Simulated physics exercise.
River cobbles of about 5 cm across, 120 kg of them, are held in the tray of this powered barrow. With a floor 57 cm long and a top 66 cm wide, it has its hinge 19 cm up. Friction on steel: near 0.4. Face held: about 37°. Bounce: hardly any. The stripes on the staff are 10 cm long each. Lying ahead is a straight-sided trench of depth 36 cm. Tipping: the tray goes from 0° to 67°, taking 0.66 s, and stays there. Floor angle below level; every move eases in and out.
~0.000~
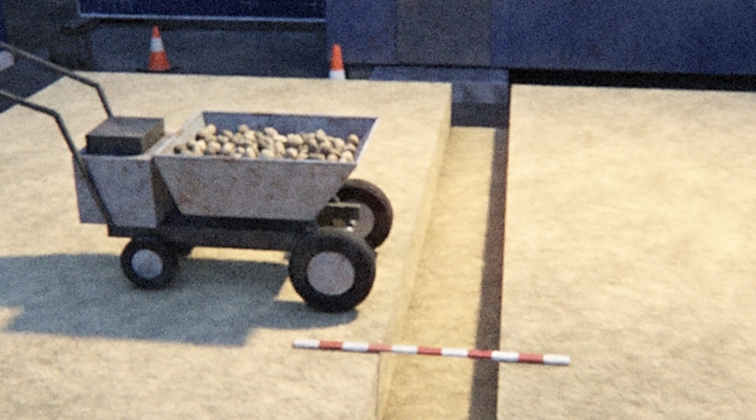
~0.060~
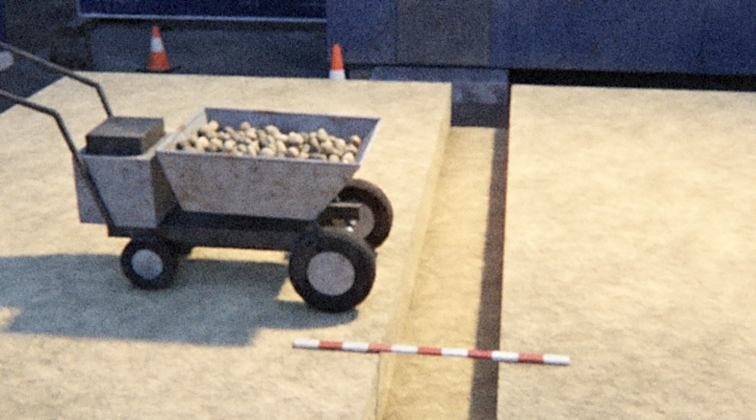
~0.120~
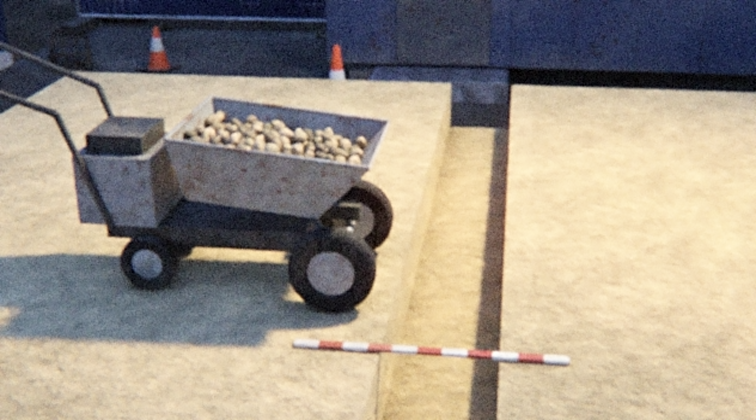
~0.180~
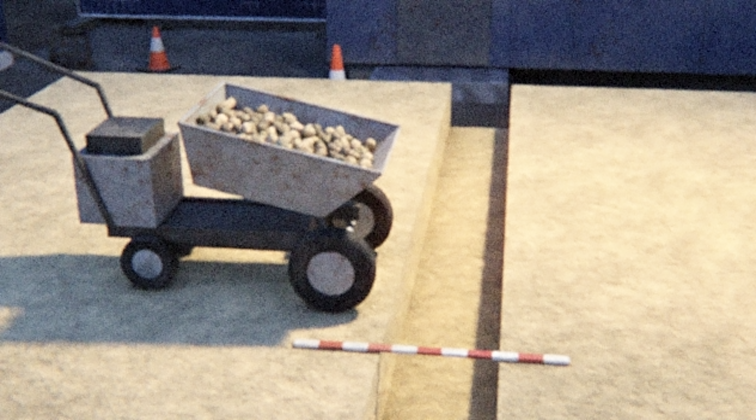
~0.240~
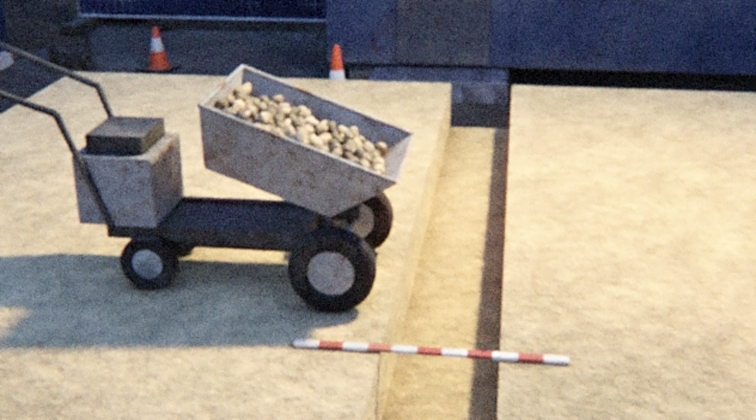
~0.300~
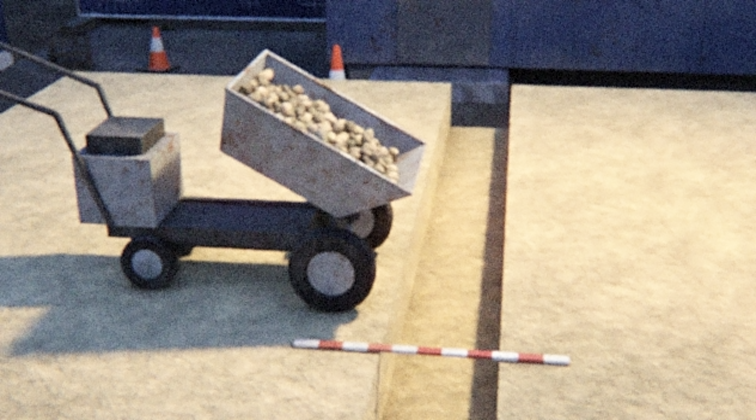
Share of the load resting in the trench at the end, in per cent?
47 per cent.
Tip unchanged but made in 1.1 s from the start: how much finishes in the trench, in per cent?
Close to 60 per cent then.
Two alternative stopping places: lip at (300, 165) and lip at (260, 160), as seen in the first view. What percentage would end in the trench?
Roughly 85 in a hundred from the first, 90 in a hundred from the second.
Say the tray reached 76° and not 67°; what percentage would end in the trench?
In that case some 40 per cent.
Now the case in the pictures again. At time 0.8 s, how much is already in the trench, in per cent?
Approx. 15 % of the load.
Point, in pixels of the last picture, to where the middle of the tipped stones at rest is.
Look at roughly (517, 286).
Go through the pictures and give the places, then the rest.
The tray is at 0°, its lip at (357, 165); the top of the load is at (270, 141), in the first picture.
Lip at (360, 166), floor tilted 2°, highest stones at (263, 138); the stones move at 0.4 m/s on average, in the second picture.
The tray is at 6°, its lip at (369, 169); the top of the load is at (229, 127); the stones move at 0.8 m/s on average, in the third picture.
The tray is at 12°, its lip at (382, 174); the top of the load is at (232, 113); the stones move at 1.1 m/s on average, in the fourth picture.
The tray is at 20°, its lip at (397, 183); the top of the load is at (247, 99); the stones move at 1.3 m/s on average, in the fifth picture.
Lip at (412, 195), floor tilted 29°, highest stones at (262, 85); the stones move at 1.4 m/s on average, in the sixth picture.
After 0.5 s the floor is at 57°; 100 % in the tray; the foremost stones are at (430, 208).
After 0.8 s the floor is at 67°; 84 % in the tray, 13 % in the trench, 3 % past the trench; the foremost stones are at (519, 265).
After 1.1 s the floor is at 67°; 28 % in the tray, 20 % in the trench, 52 % past the trench; the foremost stones are at (683, 293).
After 3.1 s the floor is at 67°; 0 % in the tray, 47 % in the trench, 53 % past the trench; the foremost stones are past the picture's edge.
